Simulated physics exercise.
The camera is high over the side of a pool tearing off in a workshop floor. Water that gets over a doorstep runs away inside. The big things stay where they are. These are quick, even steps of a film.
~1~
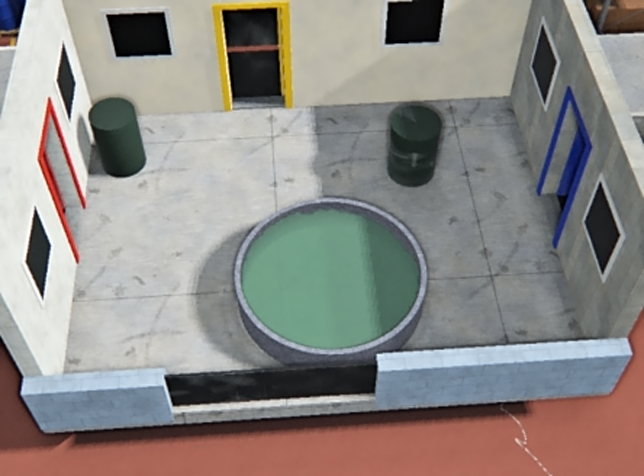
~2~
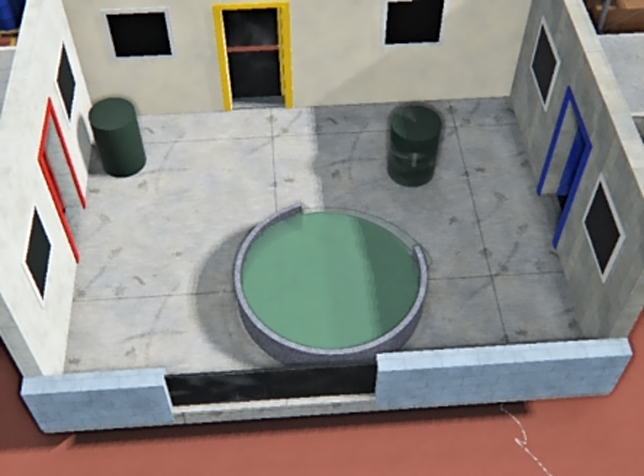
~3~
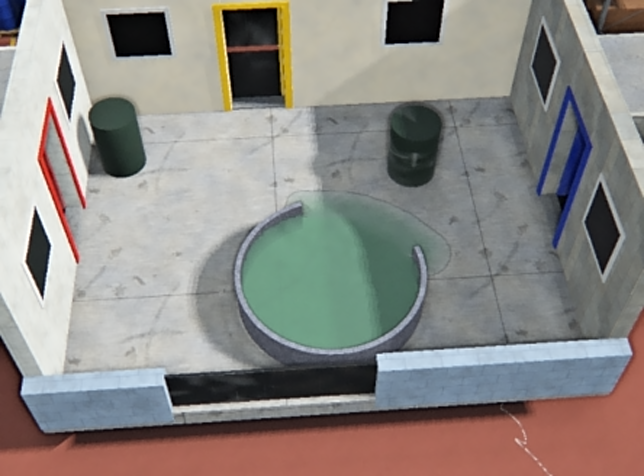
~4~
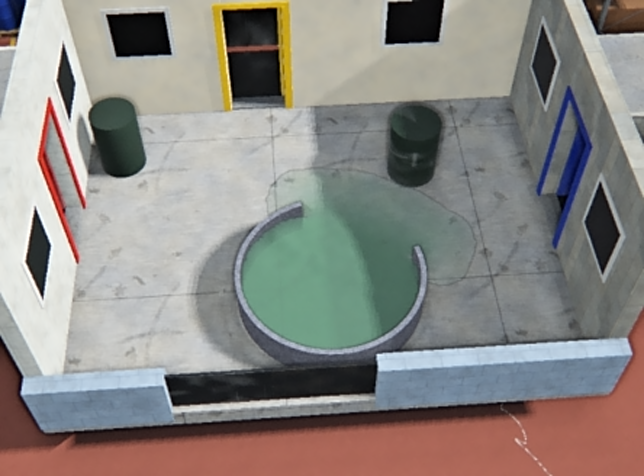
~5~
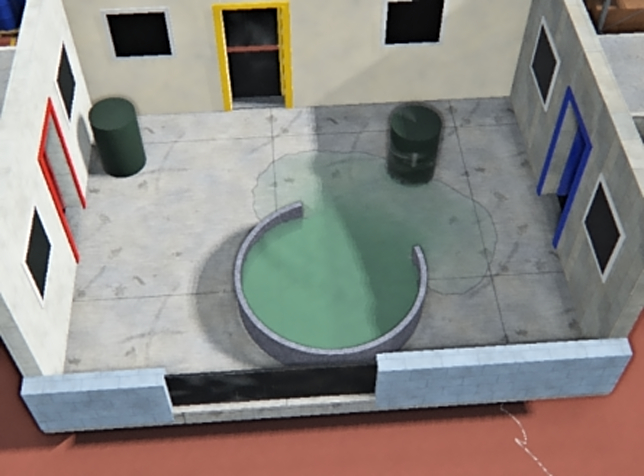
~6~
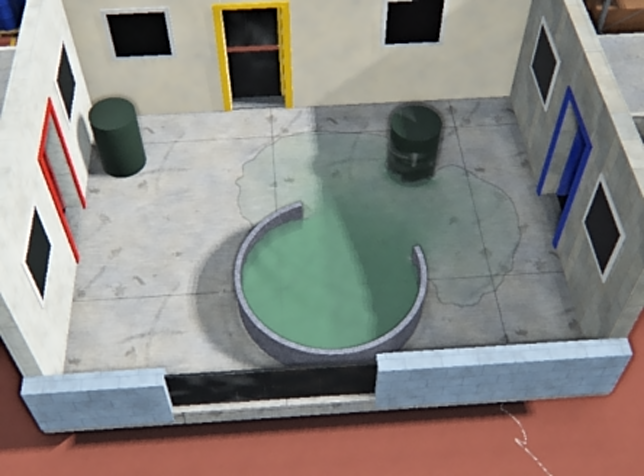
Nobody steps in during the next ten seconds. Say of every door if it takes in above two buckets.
The blue door takes more than that; the red door stays under that; the yellow door takes more than that.
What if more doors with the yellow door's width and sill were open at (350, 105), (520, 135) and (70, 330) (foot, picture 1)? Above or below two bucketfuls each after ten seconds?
In turn: Passes that mark, lets more in, keeps below it.
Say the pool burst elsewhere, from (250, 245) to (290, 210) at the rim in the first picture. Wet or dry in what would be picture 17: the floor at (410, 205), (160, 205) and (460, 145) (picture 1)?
As listed: No water, wet, free of water.
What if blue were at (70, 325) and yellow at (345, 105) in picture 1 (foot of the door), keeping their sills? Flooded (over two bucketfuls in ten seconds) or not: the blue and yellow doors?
My reading: The blue door takes less; the yellow door is over.
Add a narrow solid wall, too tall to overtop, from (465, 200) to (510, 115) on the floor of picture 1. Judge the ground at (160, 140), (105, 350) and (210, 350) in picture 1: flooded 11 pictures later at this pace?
As listed: No water, clear, dry.
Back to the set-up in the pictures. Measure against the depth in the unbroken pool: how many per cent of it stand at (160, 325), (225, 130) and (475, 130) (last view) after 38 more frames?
Roughly 0, 10 and 20 per cent, in turn.
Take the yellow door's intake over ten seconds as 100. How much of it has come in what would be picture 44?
Roughly 80 per cent.
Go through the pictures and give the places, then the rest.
In the first frame, still water in the round tank at (331, 274).
In the second frame, the front is at a hidden place, out from the gap on the round tank's far side.
In the third frame, the front is at (295, 198), out from the gap on the round tank's far side.
In the fourth frame, water pours out on the round tank's far side and has run to (289, 177).
In the fifth frame, water pours out on the round tank's far side and has run to (284, 163).
In the sixth frame, water pours out on the round tank's far side and has run to (505, 204).
A moment on, water covers 35 % of the floor; the blue door wet at the sill, nothing in, the red door not reached, the yellow door wet at the sill, nothing in.
Next, water covers 35 % of the floor; the blue door under two buckets in, the red door not reached, the yellow door under two buckets in.
Then, water covers 50 % of the floor; the blue door far over two buckets in, the red door not reached, the yellow door over two buckets in.
Later, water covers 75 % of the floor; the blue door far over two buckets in, the red door wet at the sill, nothing in, the yellow door over two buckets in.
In the end, water covers 100 % of the floor; the blue door far over two buckets in, the red door wet at the sill, nothing in, the yellow door over two buckets in.
